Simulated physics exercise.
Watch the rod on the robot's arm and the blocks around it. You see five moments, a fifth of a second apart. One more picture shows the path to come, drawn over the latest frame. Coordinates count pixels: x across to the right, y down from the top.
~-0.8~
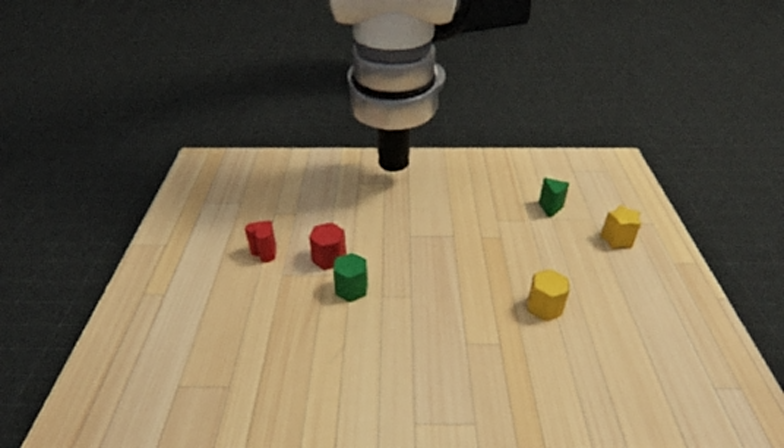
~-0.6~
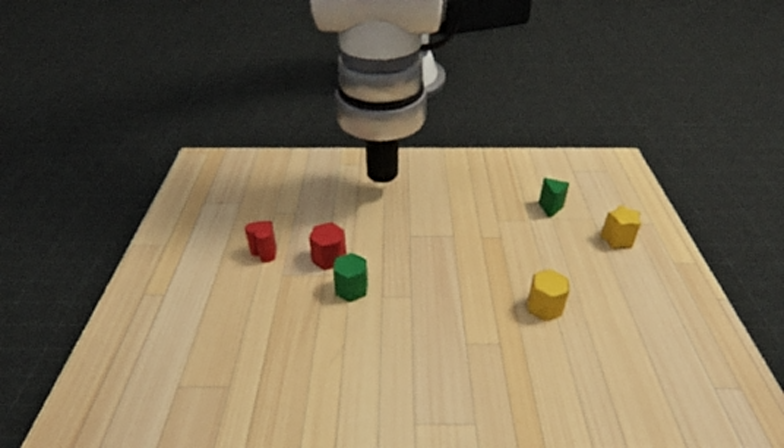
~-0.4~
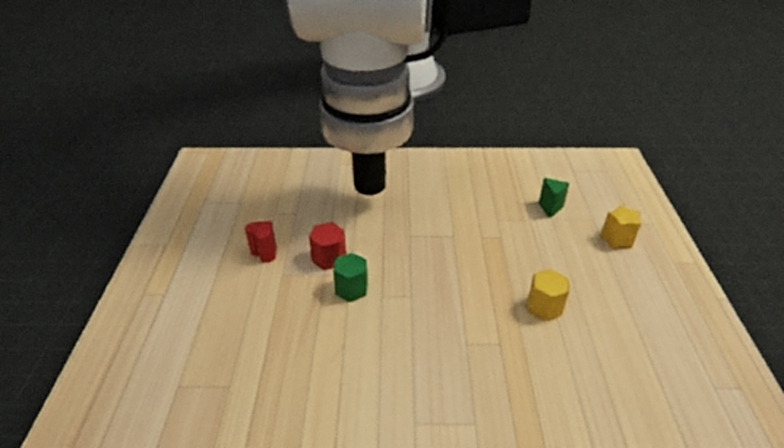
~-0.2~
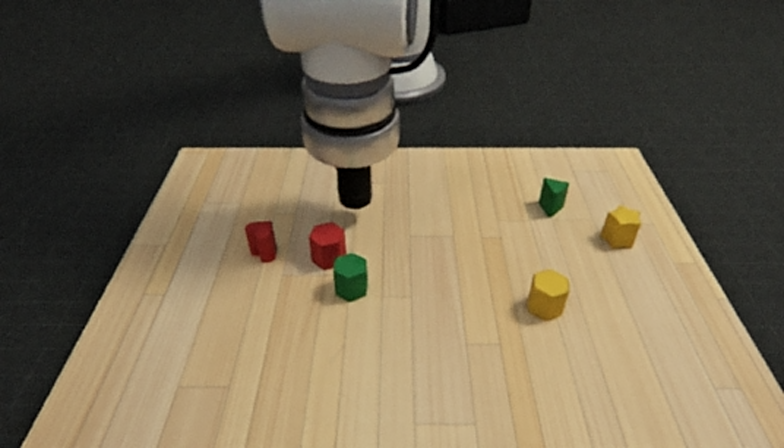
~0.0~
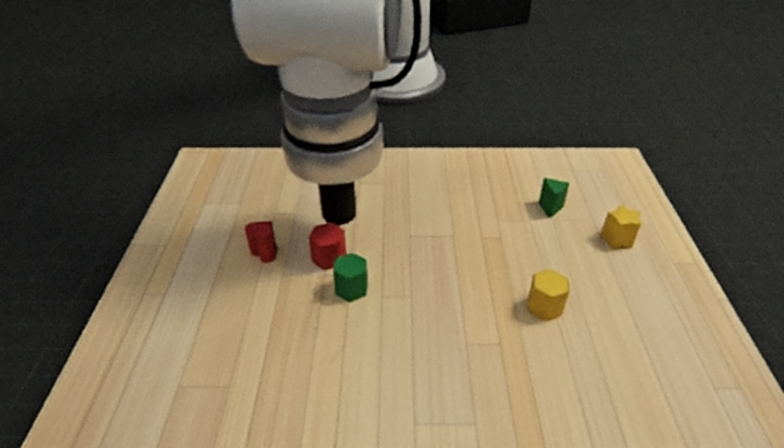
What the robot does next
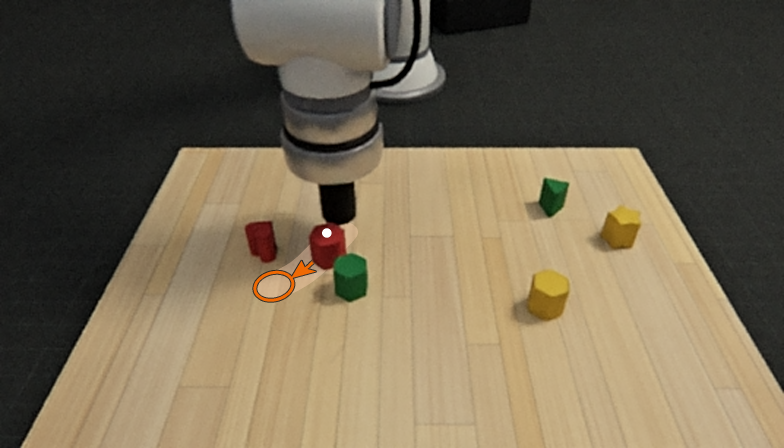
The robot arm moves its black rod left and nearer over the board, blocks still.
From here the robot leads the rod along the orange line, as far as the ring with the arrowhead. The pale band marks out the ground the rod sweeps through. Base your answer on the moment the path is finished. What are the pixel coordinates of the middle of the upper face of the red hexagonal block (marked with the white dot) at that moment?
The spot you're after is about (300, 278) in the image.
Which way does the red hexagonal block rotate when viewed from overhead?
Direction: Anticlockwise.
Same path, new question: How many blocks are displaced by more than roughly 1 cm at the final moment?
My guess is one.
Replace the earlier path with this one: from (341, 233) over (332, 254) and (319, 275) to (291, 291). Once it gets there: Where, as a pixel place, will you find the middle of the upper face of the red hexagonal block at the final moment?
I predict (288, 294).
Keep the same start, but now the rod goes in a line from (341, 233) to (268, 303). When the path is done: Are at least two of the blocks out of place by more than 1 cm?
I'd say no.
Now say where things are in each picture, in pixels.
The first picture shows tip of the rod (394, 164), middles of tops, red heart (260, 228), red hexagonal block (327, 233).
The second picture shows rod (383, 175), nothing pushed.
The third picture shows rod (370, 186), nothing pushed.
The fourth picture shows rod (356, 200), nothing pushed.
The fifth picture shows rod (339, 215), red heart (260, 228), red hexagonal block (327, 233).
The line goes from (341, 233) via (323, 251) and (303, 271), ending at (274, 286); the dot is on the red hexagonal block.
The first path, step by step. One third of the way, rod (320, 235); red hexagonal block (315, 253), turned 25° anticlockwise.
Two thirds of the way, rod (300, 253); red hexagonal block (308, 270), turned 70° anticlockwise.
At the end, rod (270, 268); red heart unmoved; red hexagonal block (300, 278), turned 110° anticlockwise.
